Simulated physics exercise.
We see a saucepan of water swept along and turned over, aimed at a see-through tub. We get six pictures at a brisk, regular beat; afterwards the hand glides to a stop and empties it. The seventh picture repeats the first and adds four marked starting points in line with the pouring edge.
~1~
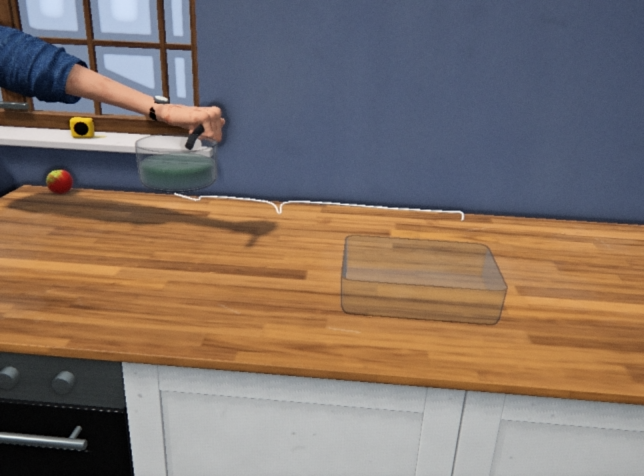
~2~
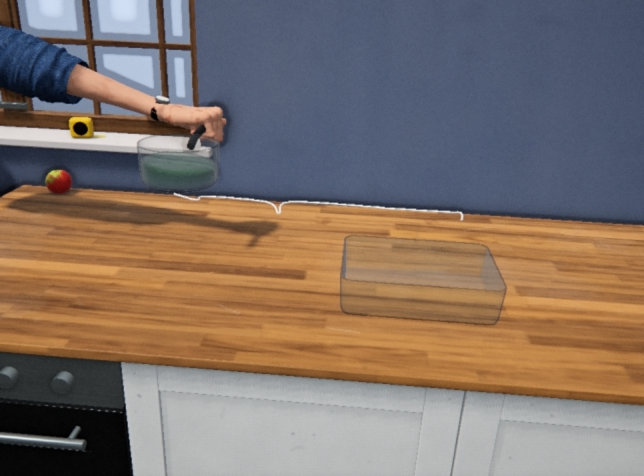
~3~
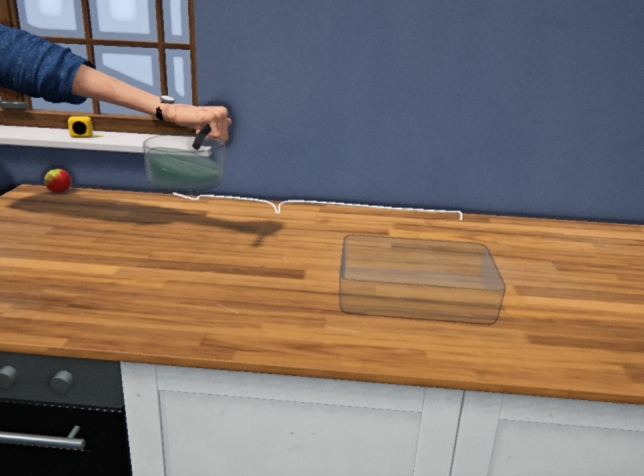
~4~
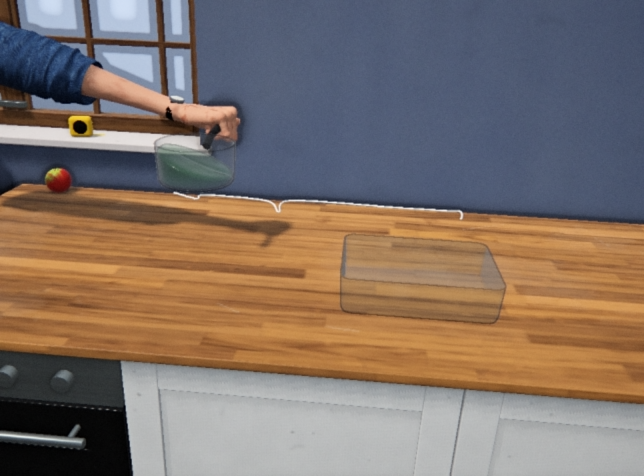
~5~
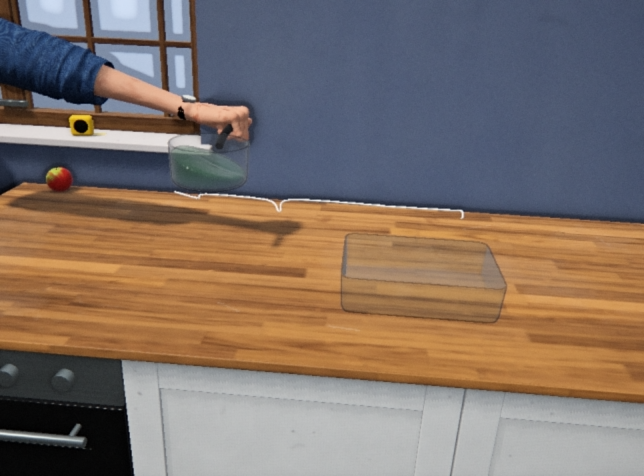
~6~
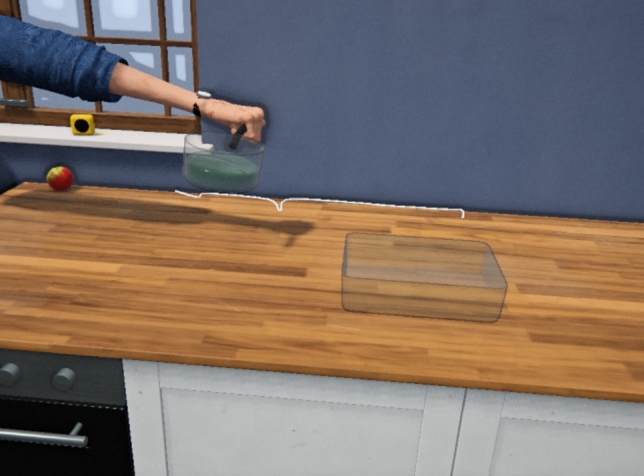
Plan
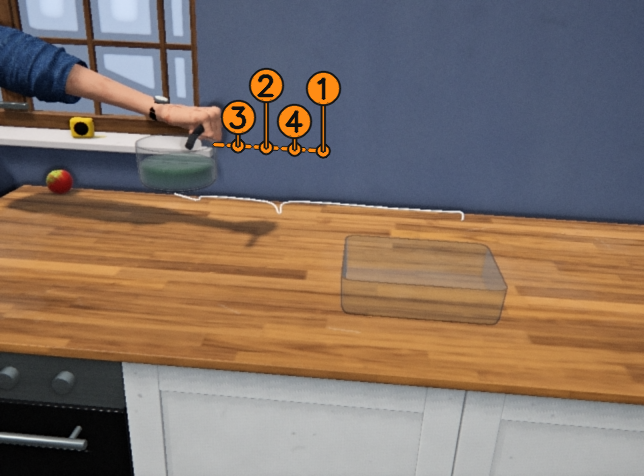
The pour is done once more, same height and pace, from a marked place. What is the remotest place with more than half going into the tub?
The limit is 2.
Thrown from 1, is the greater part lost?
No, that is safe.
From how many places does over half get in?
Three of them.
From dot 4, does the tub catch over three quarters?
Yes, it does.
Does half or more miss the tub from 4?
No.
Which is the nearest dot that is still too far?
The answer is 3.
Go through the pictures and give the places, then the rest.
Upright, lip at (214, 144); tub from (341, 311) to (499, 323); nothing has left yet, in the first frame.
Upright, lip at (216, 144); nothing has left yet, in the second frame.
Upright, lip at (222, 144); nothing has left yet, in the third frame.
Upright, lip at (233, 144); nothing has left yet, in the fourth frame.
Upright, lip at (247, 145); nothing has left yet, in the fifth frame.
Tipped about 7°, lip at (263, 149); nothing has left yet, in the sixth frame.
In orange, 1 at (323, 150); 2 at (266, 147); 3 at (238, 145); 4 at (294, 149).
With 1, about 85 % lands in the tub, 2 % falls short and 13 % goes beside or beyond.
With 2, about 63 % lands in the tub, 27 % falls short and 10 % goes beside or beyond.
With 3, about 32 % lands in the tub, 62 % falls short and 6 % goes beside or beyond.
With 4, about 87 % lands in the tub, 3 % falls short and 11 % goes beside or beyond.
